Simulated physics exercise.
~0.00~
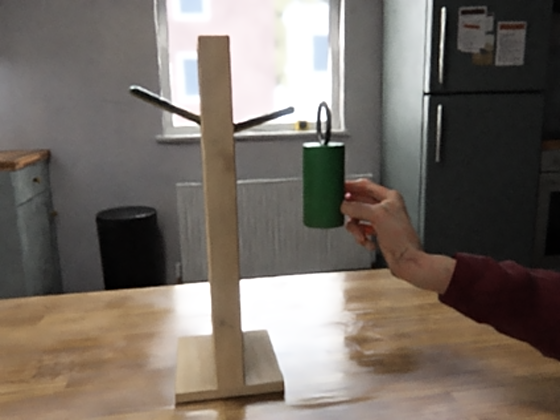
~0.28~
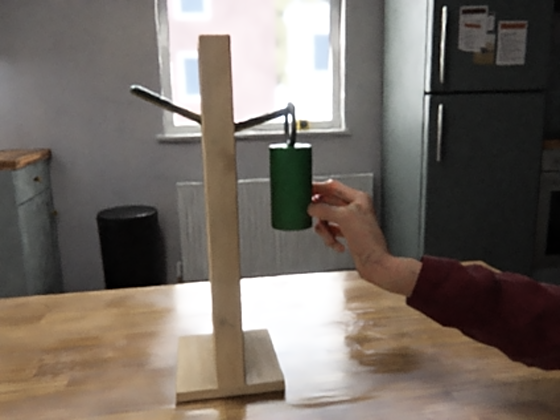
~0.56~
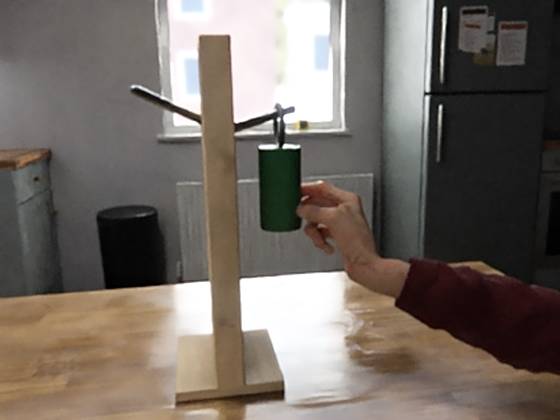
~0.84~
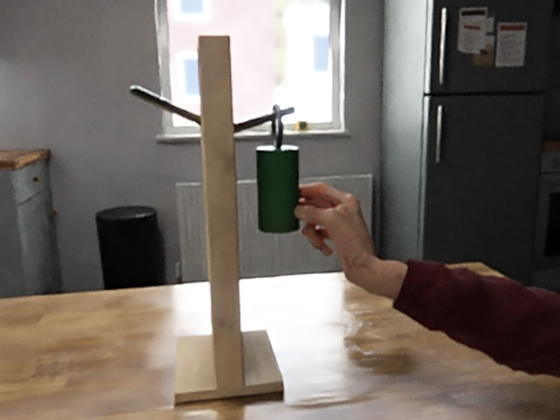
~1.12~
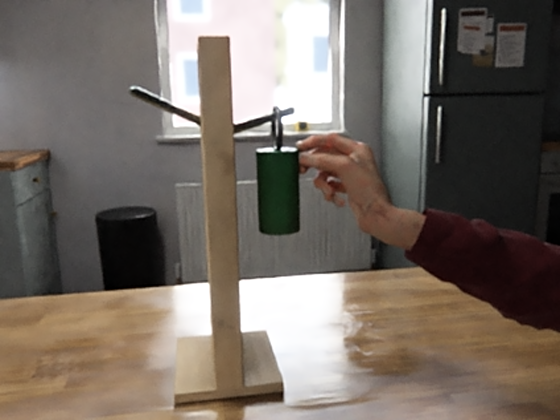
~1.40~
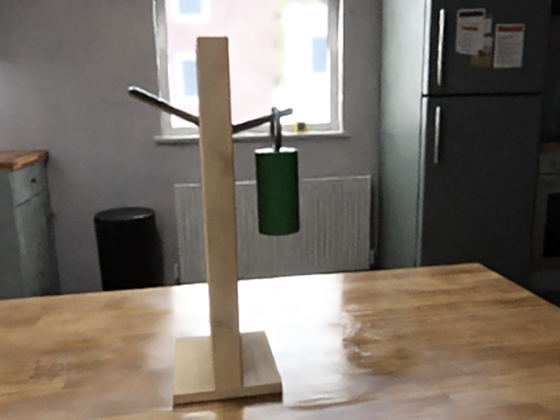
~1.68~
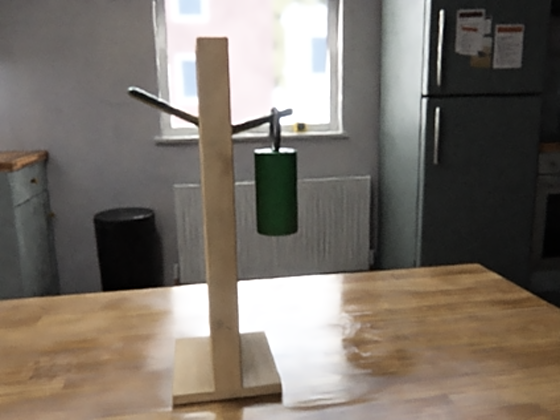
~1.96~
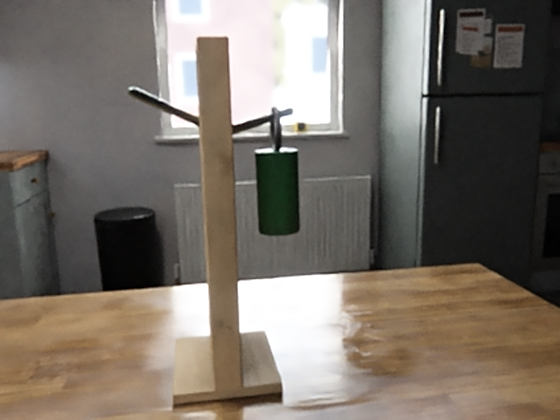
A hand hooking a green lantern by its ring onto the right peg of a wooden stand, then withdrawing, leaving it hanging.
